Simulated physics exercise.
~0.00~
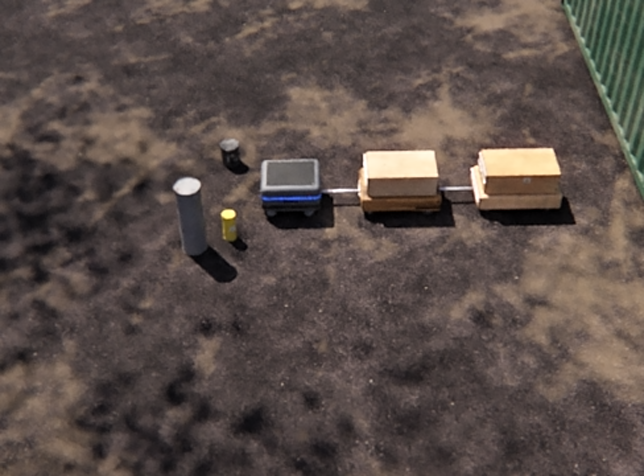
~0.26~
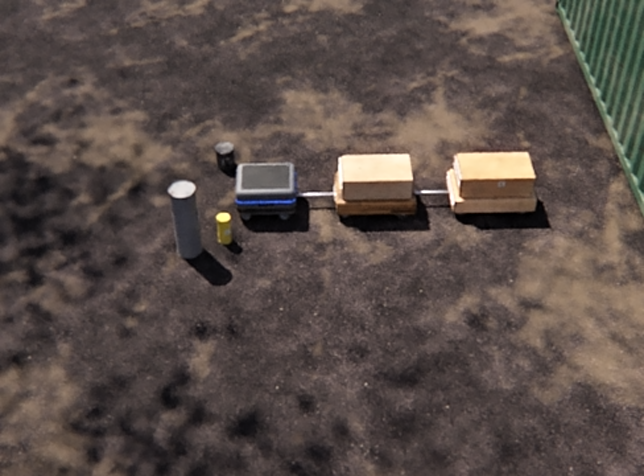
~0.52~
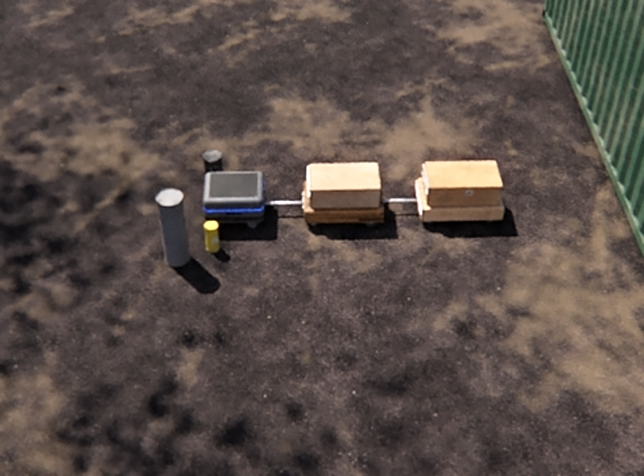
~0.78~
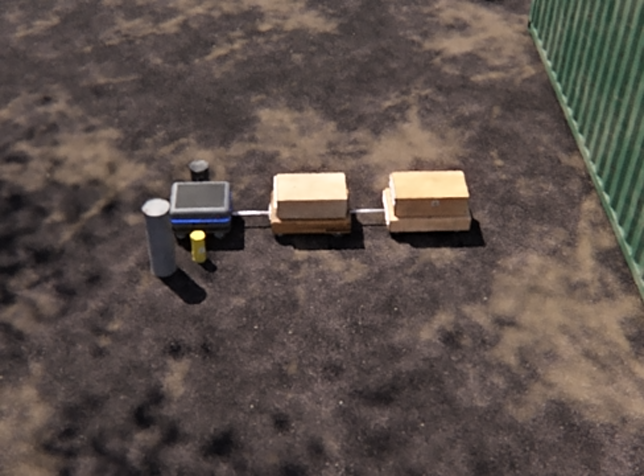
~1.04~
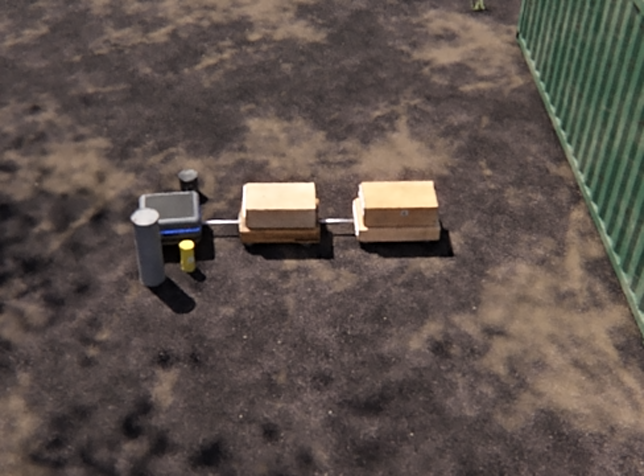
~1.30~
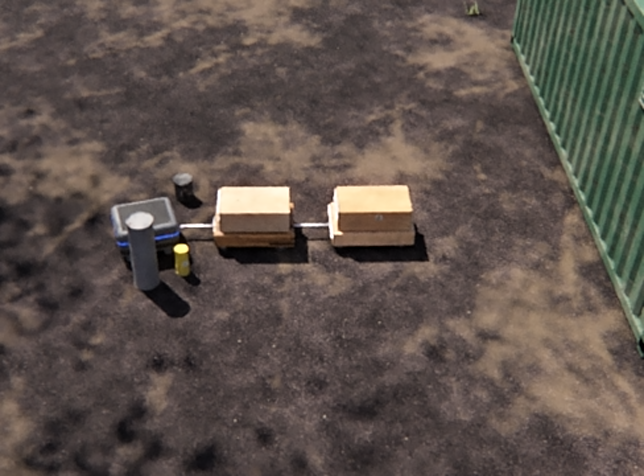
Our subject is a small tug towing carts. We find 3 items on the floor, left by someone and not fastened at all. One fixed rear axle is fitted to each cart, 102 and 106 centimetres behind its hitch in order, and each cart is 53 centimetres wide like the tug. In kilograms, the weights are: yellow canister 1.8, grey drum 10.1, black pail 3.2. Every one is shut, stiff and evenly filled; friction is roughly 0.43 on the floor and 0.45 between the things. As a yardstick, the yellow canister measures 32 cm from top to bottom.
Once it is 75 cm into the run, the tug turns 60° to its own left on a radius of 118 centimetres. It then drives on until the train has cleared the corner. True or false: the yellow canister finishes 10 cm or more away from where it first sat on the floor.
True.
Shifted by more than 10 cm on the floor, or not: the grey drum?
Outcome for the grey drum: Displaced.
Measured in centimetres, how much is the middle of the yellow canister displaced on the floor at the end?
I'd put it at about 42 centimetres.
After 2.30 s, 186 cm covered.
After 3.70 s, 300 cm covered; yellow canister moved 13 cm near (171, 266); grey drum moved 21 cm.
After 4.60 s, 373 cm covered; yellow canister moved 39 cm near (160, 283); grey drum 10° off upright.
After 5.50 s, 446 cm covered; yellow canister moved 42 cm near (160, 285); grey drum 67° off upright.
In the end (6.9 s), toppled on the floor, grey drum; not toppled but over 10 cm from the start, yellow canister; black pail under 10 cm from the start. At the end, from the last picture's camera, yellow canister near (160, 285).
